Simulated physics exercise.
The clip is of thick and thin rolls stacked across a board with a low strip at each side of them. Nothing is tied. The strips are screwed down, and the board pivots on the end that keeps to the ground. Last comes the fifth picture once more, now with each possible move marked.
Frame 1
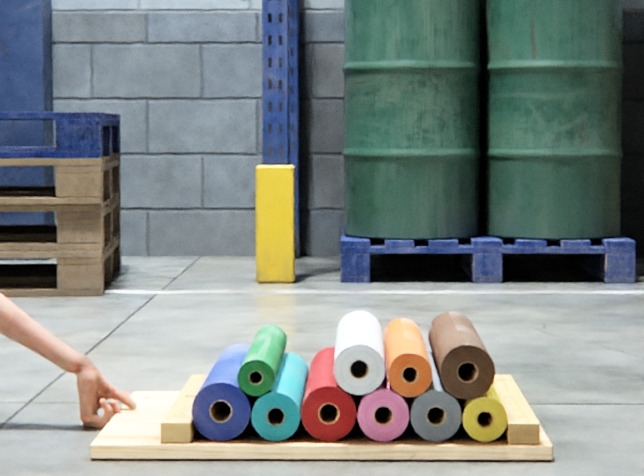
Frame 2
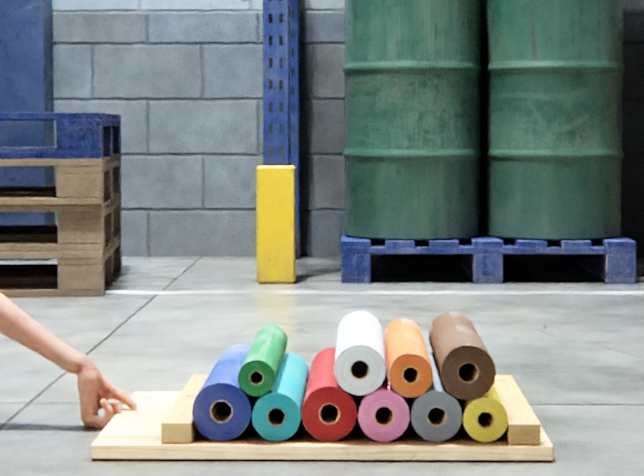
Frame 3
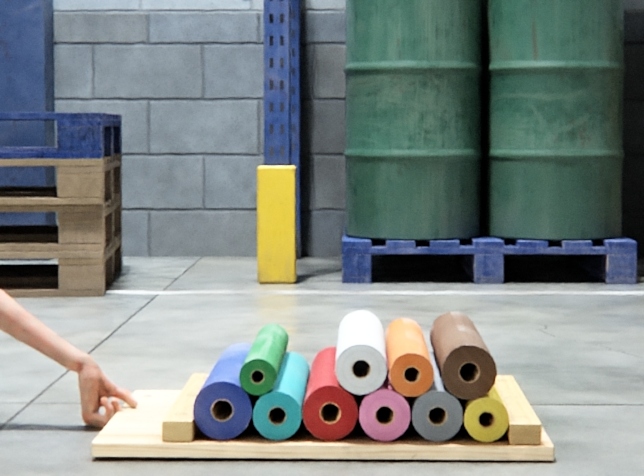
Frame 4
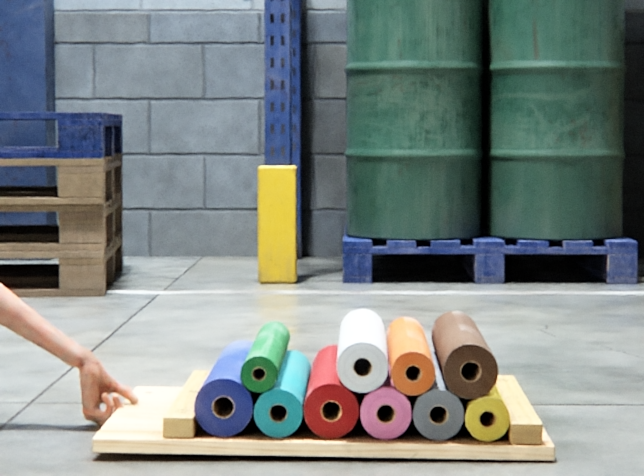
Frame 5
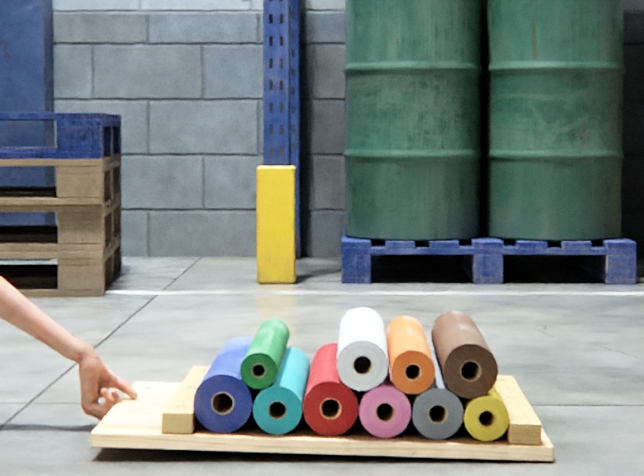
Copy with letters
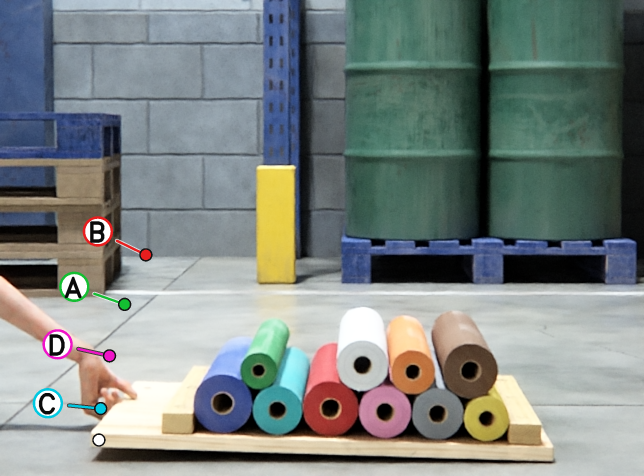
We see coloured rolls stacked in two layers between wooden strips on a board on a warehouse floor, almost still at first, before a hand at the left lifts that end of the board very slightly.
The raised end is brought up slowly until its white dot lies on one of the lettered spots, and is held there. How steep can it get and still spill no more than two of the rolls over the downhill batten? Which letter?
The answer is mark B.
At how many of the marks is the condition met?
Four of the four.
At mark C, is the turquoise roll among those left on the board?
Yes, with C.
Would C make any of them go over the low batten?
No, at C.
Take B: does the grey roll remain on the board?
Yes.
On the marked copy, A at (125, 304); B at (146, 255); C at (101, 409); D at (110, 356); the white dot at (99, 440).
Taking B. A third of the way, board at 16°.
Two thirds of the way, board at 26°.
When it is over, board at 26°, one over the low batten (brown).
As for the rest, A none over the low batten; C none over the low batten; D none over the low batten.
